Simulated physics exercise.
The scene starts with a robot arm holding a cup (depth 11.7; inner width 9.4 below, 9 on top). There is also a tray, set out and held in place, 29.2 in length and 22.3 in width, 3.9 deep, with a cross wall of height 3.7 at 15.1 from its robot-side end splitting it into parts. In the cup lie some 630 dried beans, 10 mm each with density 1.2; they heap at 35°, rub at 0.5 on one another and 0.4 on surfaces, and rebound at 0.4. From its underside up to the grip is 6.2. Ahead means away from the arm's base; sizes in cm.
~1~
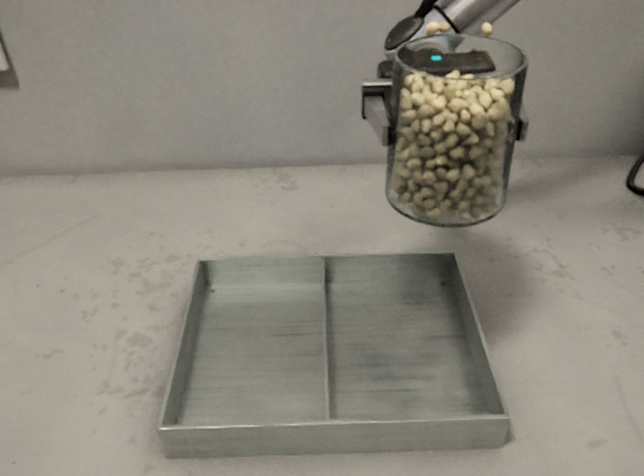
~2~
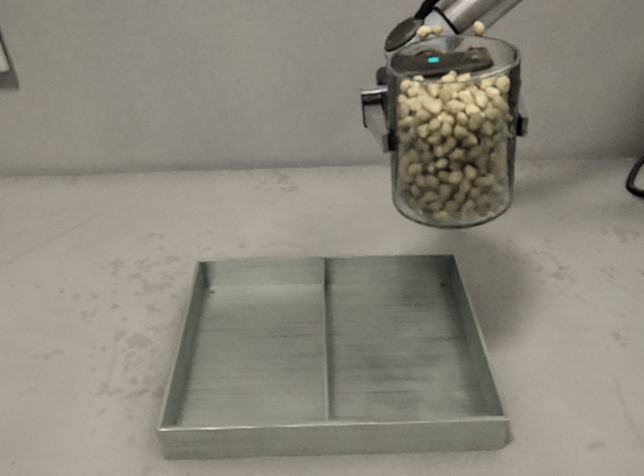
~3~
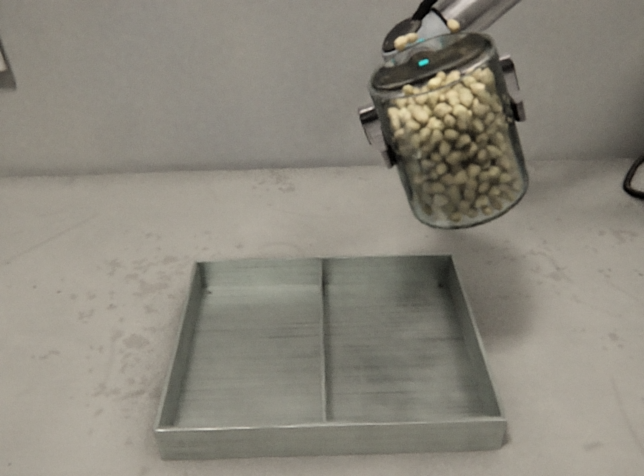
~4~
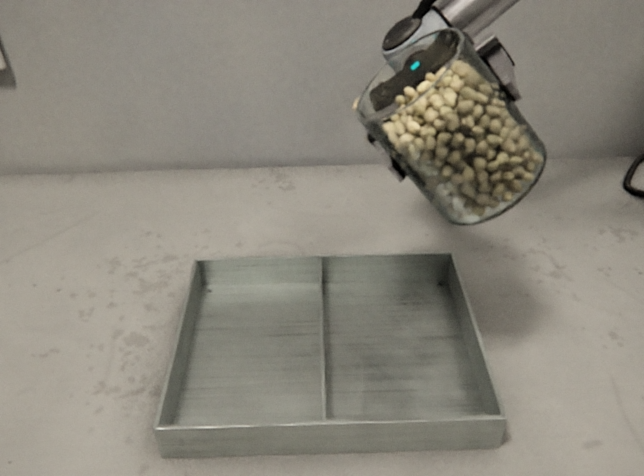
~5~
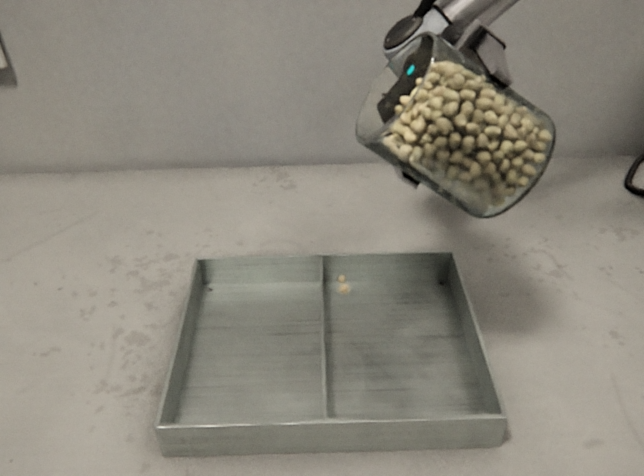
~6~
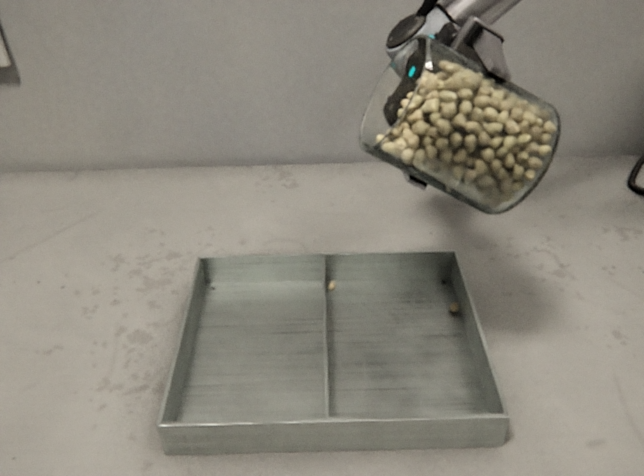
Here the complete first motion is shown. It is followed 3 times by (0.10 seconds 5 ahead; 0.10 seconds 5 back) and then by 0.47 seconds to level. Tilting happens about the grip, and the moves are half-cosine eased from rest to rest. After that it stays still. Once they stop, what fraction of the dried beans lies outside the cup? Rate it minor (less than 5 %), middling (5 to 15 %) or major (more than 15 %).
Major, more than 15 %.
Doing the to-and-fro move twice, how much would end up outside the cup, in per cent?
Then about 30 per cent.
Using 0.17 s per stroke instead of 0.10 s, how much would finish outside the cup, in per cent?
It would be some 10 %.
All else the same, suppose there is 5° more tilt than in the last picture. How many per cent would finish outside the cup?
Then something close to 45 in a hundred.
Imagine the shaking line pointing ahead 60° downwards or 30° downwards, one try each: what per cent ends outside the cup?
10 and 20 %.
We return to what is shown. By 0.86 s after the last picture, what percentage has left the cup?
Some 35 per cent.
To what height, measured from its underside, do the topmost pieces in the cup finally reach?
The top sits some 10.0 cm up.
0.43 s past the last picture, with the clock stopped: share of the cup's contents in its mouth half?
Around 40 percent.
Then, 0.43 s after the last picture, tilted 60° forward, highest piece 30 above the table; 479 in the cup, 67 in the far-side part, 17 on the table or floor, 9 in the robot-side part, 56 in flight or on a rim.
Then, 0.86 s after the last picture, tilted 26° forward, highest piece 29 above the table; 423 in the cup, 140 in the far-side part, 32 in the robot-side part, 32 on the table or floor, 1 in flight or on a rim.
Then, 1.27 s after the last picture, level, highest piece 30 above the table; 423 in the cup, 141 in the far-side part, 32 in the robot-side part, 32 on the table or floor.
Then, 2.32 s after the last picture, level, highest piece 30 above the table; 423 in the cup, 141 in the far-side part, 32 in the robot-side part, 32 on the table or floor.
Final count, 423 in the cup, 141 in the far-side part, 32 in the robot-side part, 32 on the table or floor. That is 33 % outside the cup.
